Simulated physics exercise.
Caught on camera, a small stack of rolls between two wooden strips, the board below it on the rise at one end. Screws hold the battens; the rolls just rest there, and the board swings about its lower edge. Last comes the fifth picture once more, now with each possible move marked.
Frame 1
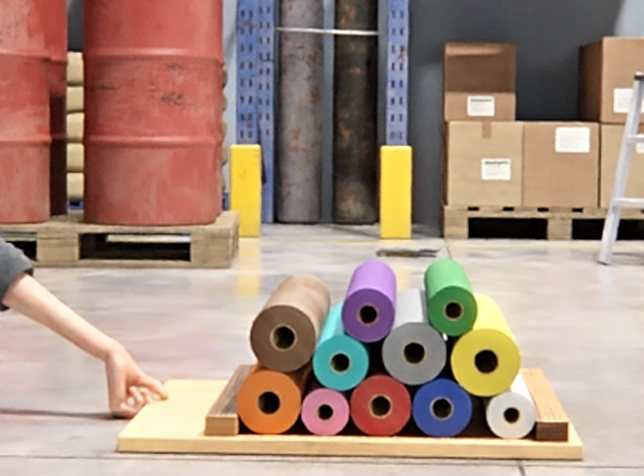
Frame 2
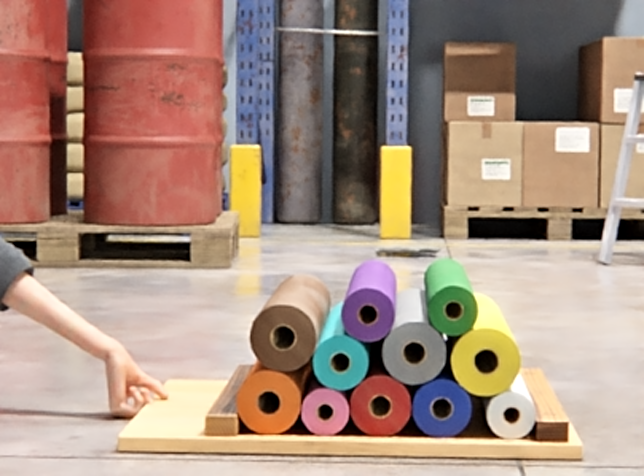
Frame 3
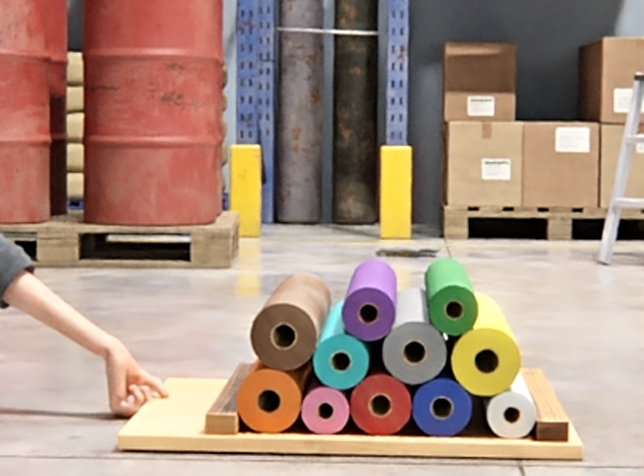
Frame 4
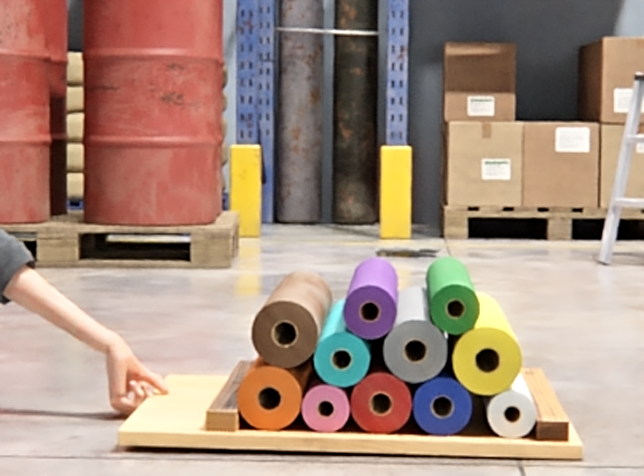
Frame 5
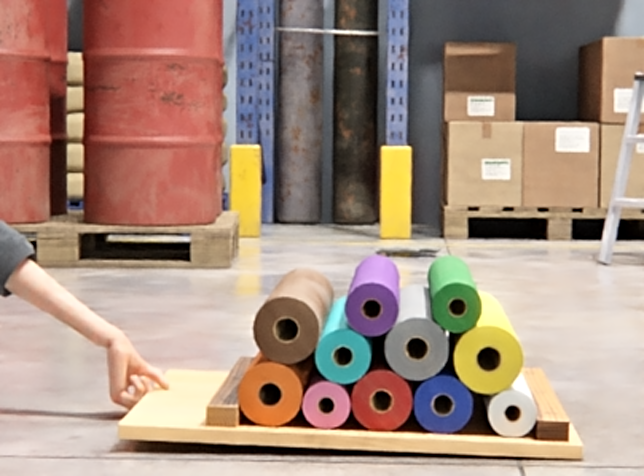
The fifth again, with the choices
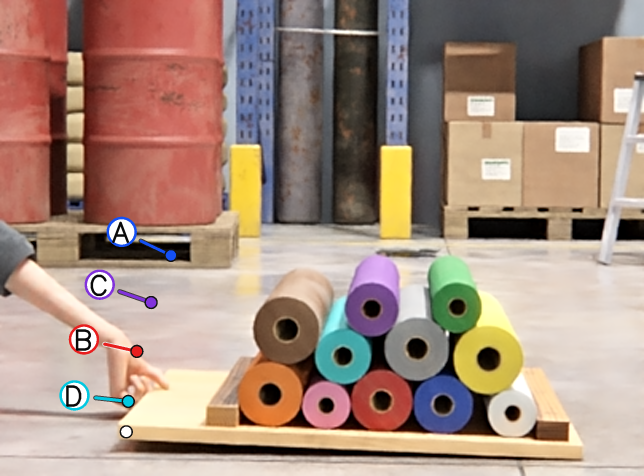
The clip shows a hand at the left end of a wooden board holding stacked colourful rolls between two wooden strips; the hand stays nearly still at first, then lifts that end slightly, tilting the board and rolls a little.
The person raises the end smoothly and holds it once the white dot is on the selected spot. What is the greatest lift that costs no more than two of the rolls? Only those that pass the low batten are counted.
Mark C is as high as it can go.
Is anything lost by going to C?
Yes, at C.
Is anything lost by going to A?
At A: Yes.
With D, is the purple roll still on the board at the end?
The purple roll: Yes.
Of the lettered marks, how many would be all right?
The number is three.
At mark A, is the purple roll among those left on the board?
No.
On the copy, A at (171, 256); B at (137, 352); C at (151, 303); D at (128, 402); the white dot at (126, 432).
On C. First, board at 13°.
Then, board at 18°.
Finally, board at 18°, two over the low batten (yellow, green).
By contrast, A six over the low batten; B one over the low batten (yellow); D none over the low batten.
